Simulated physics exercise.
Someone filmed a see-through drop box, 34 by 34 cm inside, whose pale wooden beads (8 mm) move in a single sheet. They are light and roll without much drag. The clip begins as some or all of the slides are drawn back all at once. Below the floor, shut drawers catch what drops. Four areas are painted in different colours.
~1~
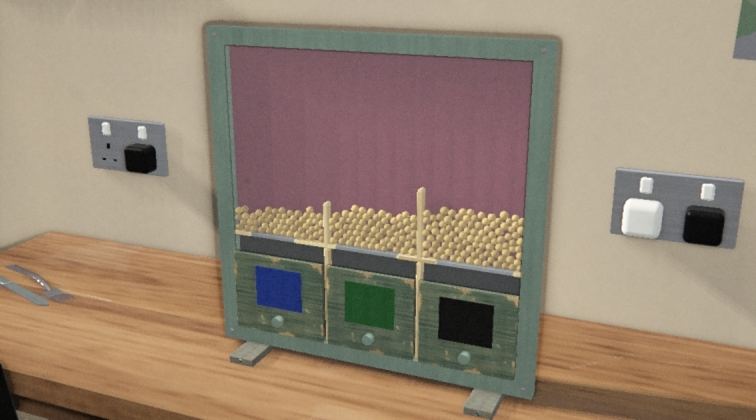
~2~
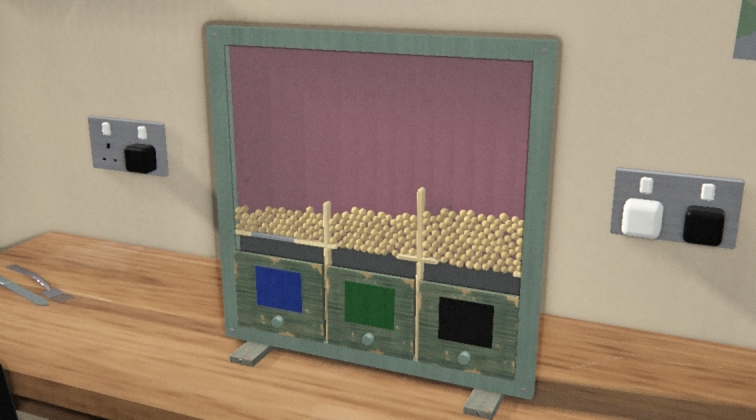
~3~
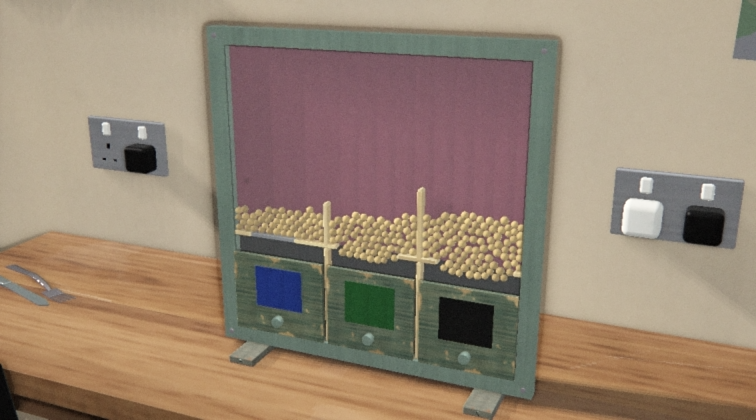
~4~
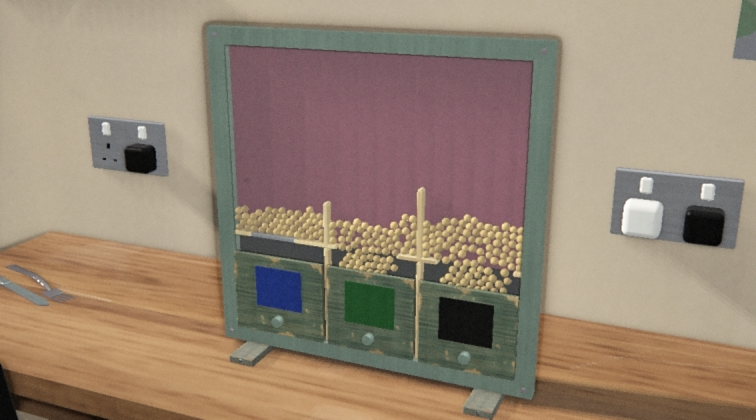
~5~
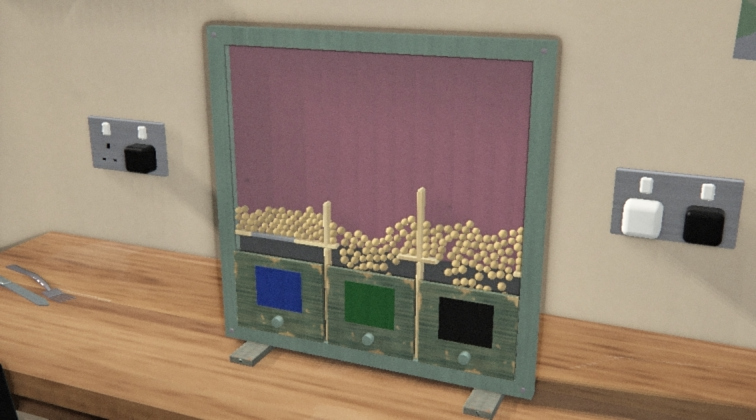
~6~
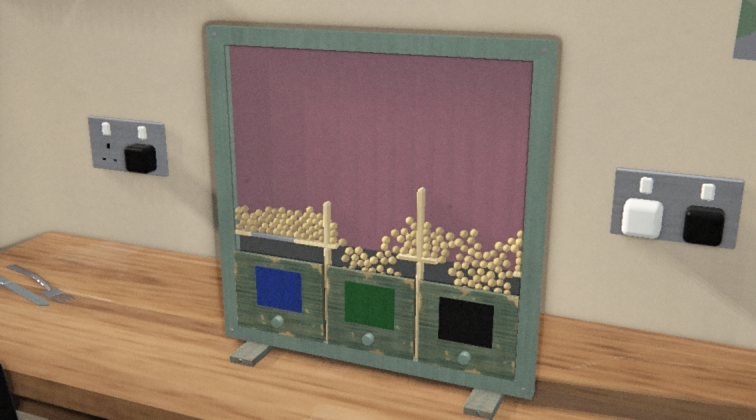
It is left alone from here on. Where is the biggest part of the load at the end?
The one marked black.
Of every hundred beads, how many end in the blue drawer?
Roughly 0 per cent.
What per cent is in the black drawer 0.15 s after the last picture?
About 40 per cent.
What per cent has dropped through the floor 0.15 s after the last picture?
About 65 per cent.
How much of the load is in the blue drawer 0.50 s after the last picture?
About 0 per cent.
Then, 0.15 s later than the last picture, 65 % are out; pink 35 %, green 25 %, black 40 %.
Then, 0.50 s later than the last picture, 70 % are out; pink 30 %, green 30 %, black 40 %.
Then, 1.20 s later than the last picture, 70 % are out; pink 30 %, green 30 %, black 40 %.
All still 1.4 s after it, 70 % are out; pink 30 %, blue 0 %, green 30 %, black 40 %.
